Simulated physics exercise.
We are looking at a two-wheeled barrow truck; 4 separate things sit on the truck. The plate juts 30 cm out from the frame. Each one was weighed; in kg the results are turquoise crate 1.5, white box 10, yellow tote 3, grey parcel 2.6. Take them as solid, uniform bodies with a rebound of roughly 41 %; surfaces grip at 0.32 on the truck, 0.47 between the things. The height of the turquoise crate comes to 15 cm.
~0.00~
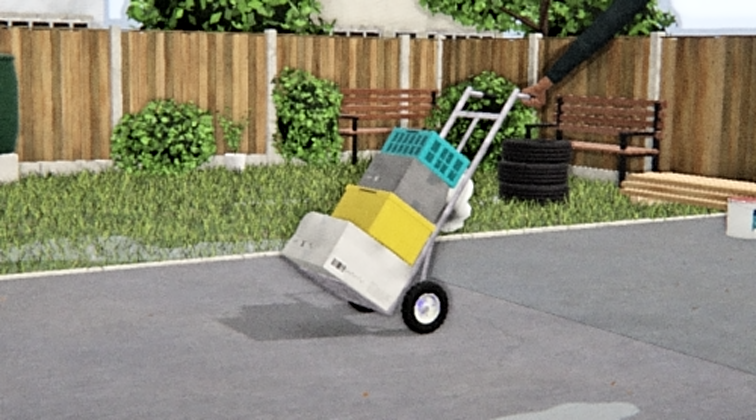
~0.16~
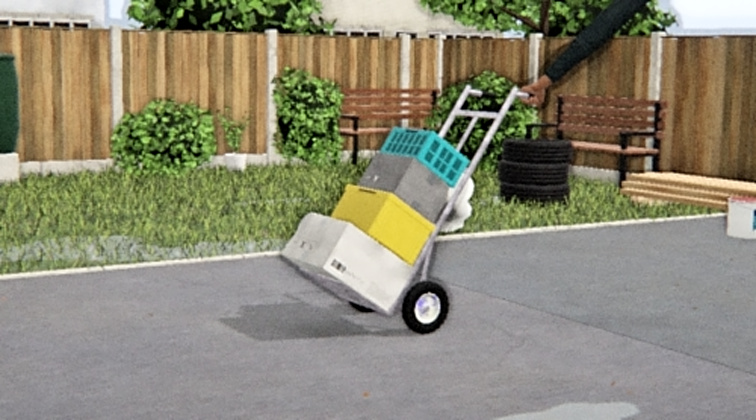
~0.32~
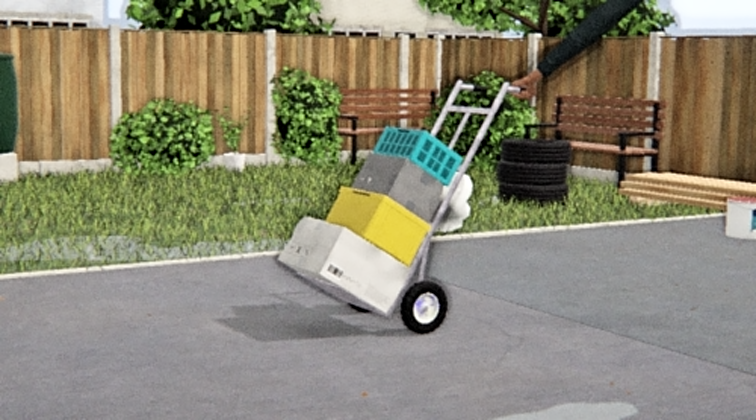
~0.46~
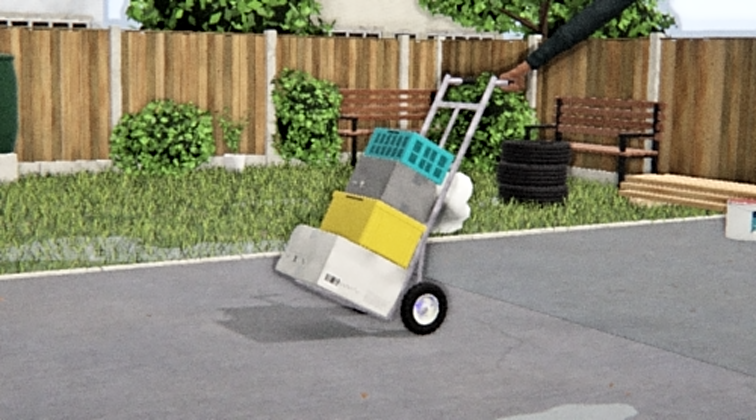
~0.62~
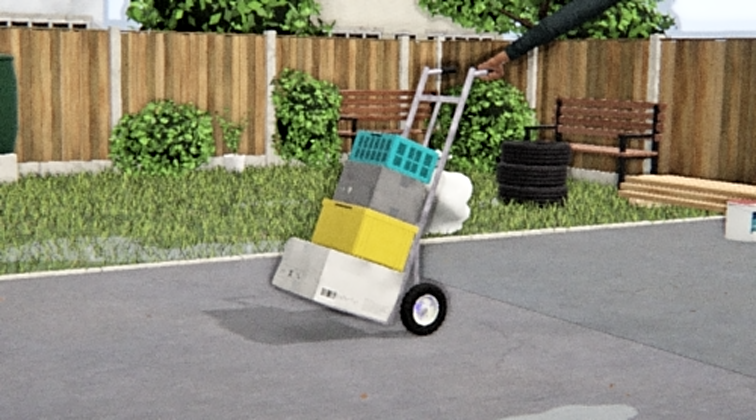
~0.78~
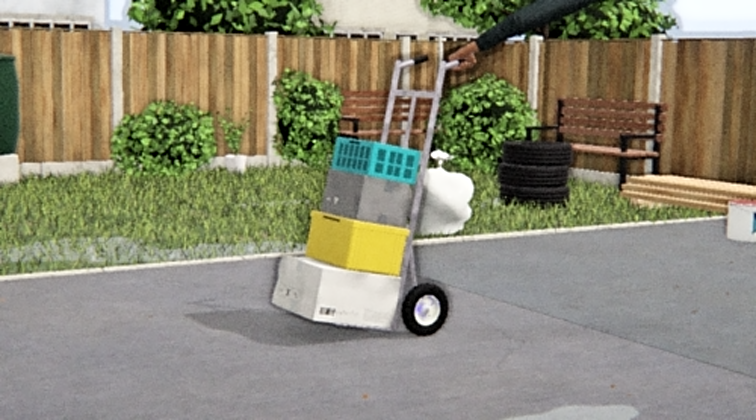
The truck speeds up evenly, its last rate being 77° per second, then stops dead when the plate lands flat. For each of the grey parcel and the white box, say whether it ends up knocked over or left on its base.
At the end, the grey parcel keeps its balance, the white box keeps its balance.
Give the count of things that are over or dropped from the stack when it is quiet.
I make it 0.
By 0.88 s, 5° short of upright.
By 0.98 s, truck upright; turquoise crate 2 cm from its spot.
By 1.08 s, truck upright; grey parcel 2 cm from its spot near (346, 209); turquoise crate 5 cm from its spot.
When it is over (1.6 s), all 4 within 10 cm of the start. End places, in pixels of the last picture, grey parcel near (346, 209), white box near (334, 305).
